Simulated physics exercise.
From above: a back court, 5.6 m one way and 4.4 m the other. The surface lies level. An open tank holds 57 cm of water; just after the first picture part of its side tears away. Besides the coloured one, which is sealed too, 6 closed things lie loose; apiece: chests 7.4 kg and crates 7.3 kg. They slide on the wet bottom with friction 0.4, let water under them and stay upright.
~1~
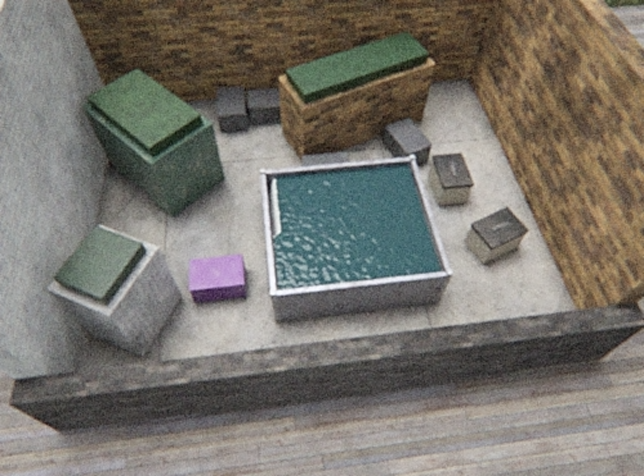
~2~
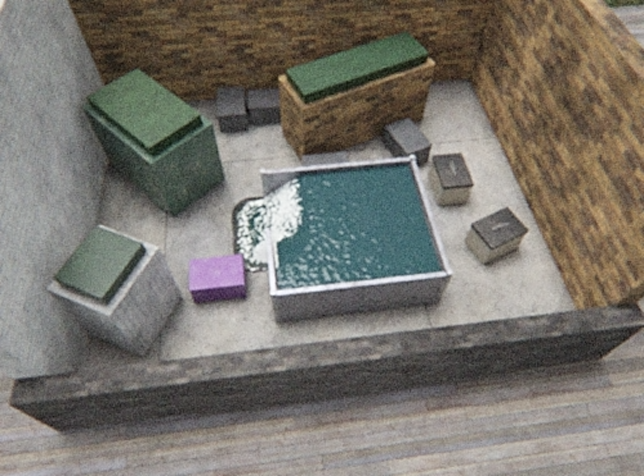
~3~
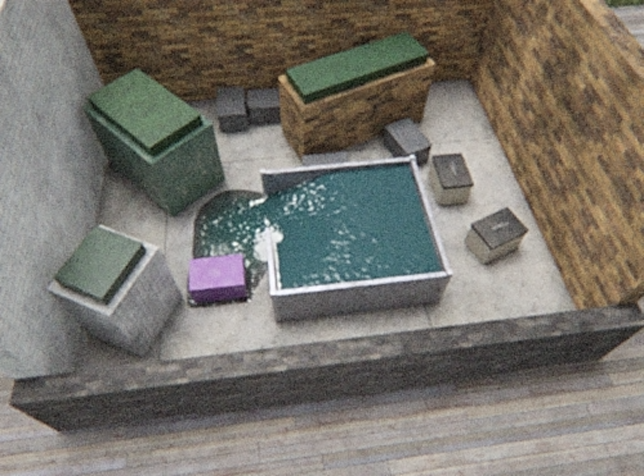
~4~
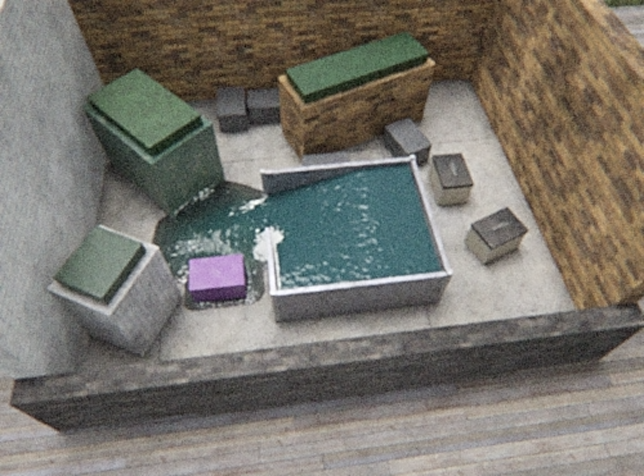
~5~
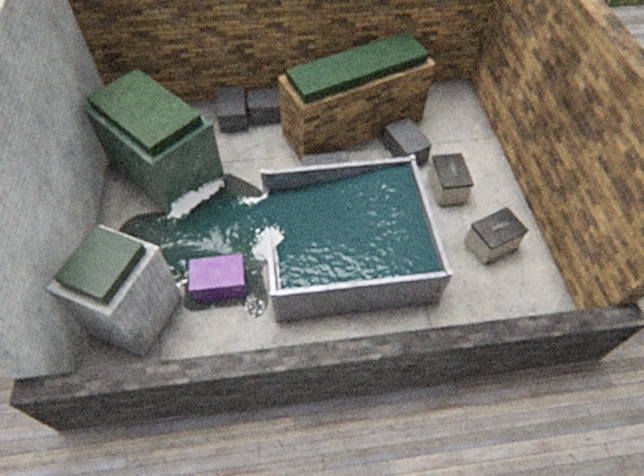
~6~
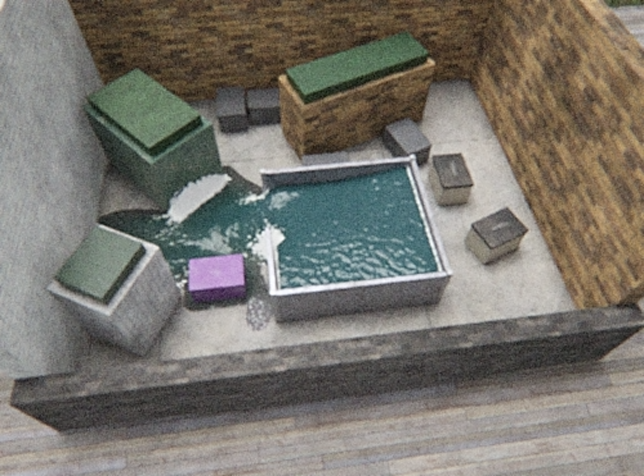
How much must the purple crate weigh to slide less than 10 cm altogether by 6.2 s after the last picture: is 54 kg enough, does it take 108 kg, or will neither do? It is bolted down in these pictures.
Verdict: Only the larger load is enough.
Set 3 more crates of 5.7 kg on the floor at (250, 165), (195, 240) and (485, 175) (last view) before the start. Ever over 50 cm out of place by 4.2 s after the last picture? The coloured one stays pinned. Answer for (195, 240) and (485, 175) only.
In that order: More, less.
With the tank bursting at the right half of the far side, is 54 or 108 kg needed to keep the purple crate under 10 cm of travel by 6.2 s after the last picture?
In that case the lower weight is enough.
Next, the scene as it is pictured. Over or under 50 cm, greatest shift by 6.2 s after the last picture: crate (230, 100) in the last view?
It is more.
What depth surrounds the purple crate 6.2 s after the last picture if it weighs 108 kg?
Roughly 12 cm.
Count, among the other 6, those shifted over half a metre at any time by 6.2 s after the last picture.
That makes 3.
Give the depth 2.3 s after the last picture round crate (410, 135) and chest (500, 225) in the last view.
About 0 and 0 cm.
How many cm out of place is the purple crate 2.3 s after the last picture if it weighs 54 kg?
Roughly 0 cm.
Then, 0.6 s after the last picture the purple crate would be 0 cm from its start with 54 kg and 0 cm from its start with 108 kg; 4 cm of water round it then.
Then, 2.3 s after the last picture the purple crate would be 0 cm from its start with 54 kg and 0 cm from its start with 108 kg; 8 cm of water round it then.
Then, 4.2 s after the last picture the purple crate would be 43 cm from its start with 54 kg and 0 cm from its start with 108 kg; 12 cm of water round it then.
Then, 6.2 s after the last picture the purple crate would be 71 cm from its start with 54 kg and 0 cm from its start with 108 kg; 12 cm of water round it then.
